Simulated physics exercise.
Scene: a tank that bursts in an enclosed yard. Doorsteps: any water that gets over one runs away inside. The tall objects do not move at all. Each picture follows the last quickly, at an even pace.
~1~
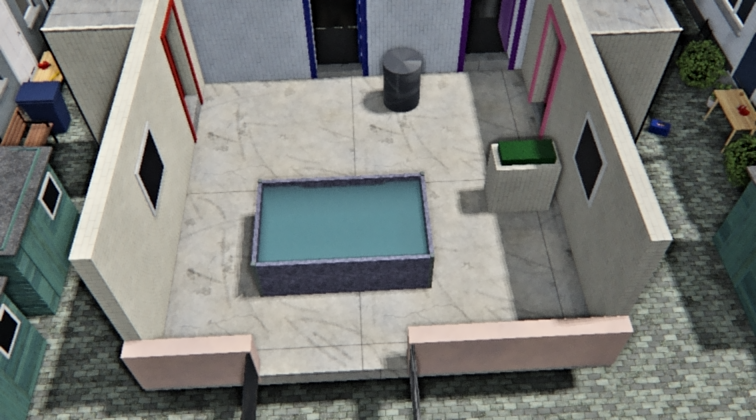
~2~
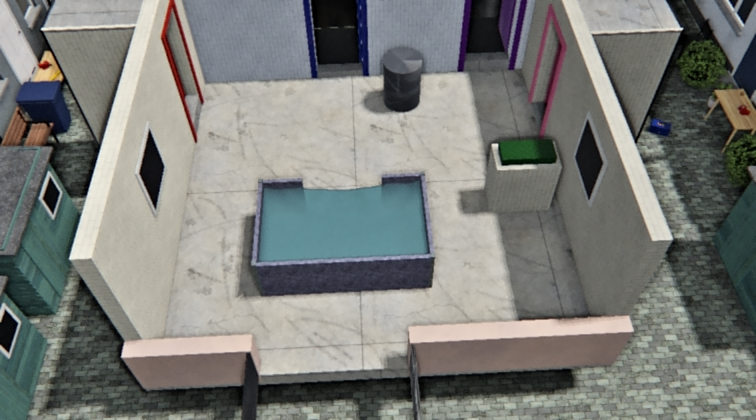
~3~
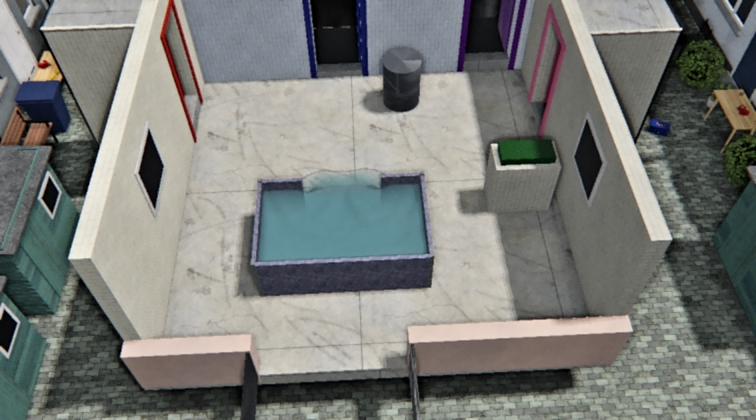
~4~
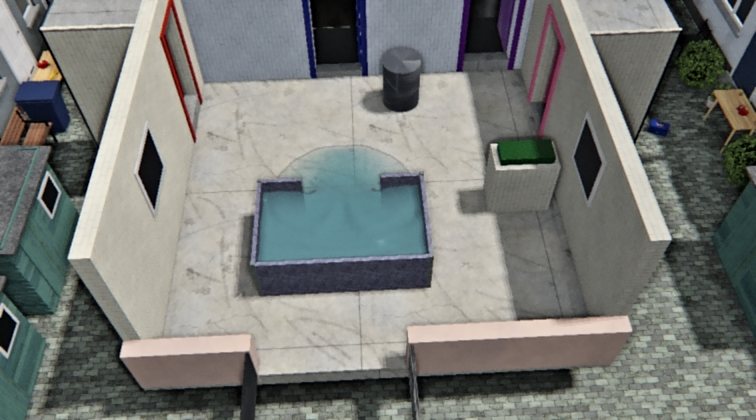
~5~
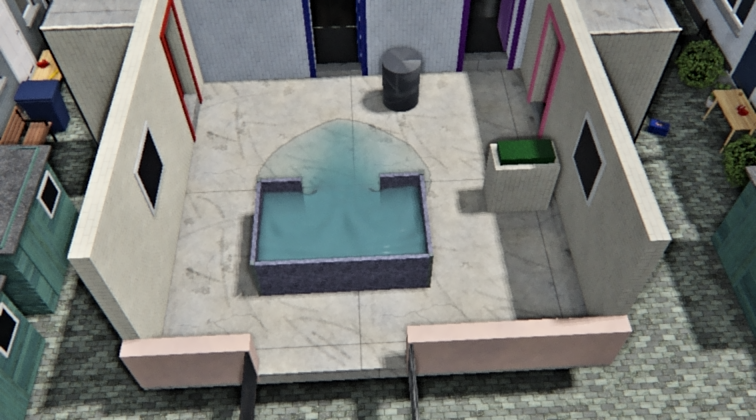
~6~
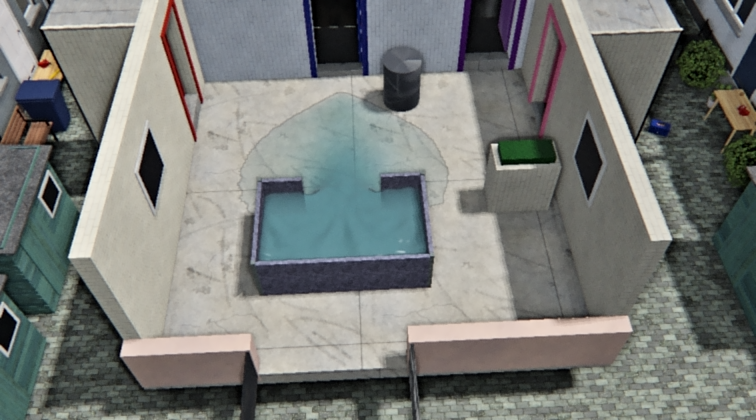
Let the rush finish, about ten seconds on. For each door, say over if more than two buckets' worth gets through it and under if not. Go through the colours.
Pink door: Over, red door: Under, purple door: Under, blue door: Over.
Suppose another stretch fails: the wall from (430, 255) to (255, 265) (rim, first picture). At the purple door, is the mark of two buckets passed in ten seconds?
Well, the purple is safe.
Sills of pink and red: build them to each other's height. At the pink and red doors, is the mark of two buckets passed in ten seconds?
Pink falls short, red tops the mark.
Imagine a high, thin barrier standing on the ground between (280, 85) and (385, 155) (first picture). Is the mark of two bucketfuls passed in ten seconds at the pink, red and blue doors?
I'd say the pink door gets past the mark, the red door gets past the mark, and the blue door remains below the mark.
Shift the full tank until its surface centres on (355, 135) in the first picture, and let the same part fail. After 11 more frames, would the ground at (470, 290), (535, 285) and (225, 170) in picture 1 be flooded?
Well, in the order you listed them, they'd be unreached, unreached and unreached.
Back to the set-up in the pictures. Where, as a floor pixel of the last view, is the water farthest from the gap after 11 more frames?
Somewhere close to (513, 70).
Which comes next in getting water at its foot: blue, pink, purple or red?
I'd say it's the blue door.
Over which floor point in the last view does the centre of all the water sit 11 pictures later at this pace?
I'd put my finger on (339, 173).
A moment on, water covers 35 % of the floor; the pink door not reached, the red door not reached, the purple door not reached, the blue door over two buckets in.
Next, water covers 45 % of the floor; the pink door not reached, the red door wet at the sill, nothing in, the purple door wet at the sill, nothing in, the blue door far over two buckets in.
Then, water covers 50 % of the floor; the pink door under two buckets in, the red door wet at the sill, nothing in, the purple door wet at the sill, nothing in, the blue door far over two buckets in.
Later, water covers 75 % of the floor; the pink door over two buckets in, the red door wet at the sill, nothing in, the purple door wet at the sill, nothing in, the blue door far over two buckets in.
In the end, water covers 90 % of the floor; the pink door far over two buckets in, the red door wet at the sill, nothing in, the purple door wet at the sill, nothing in, the blue door far over two buckets in.
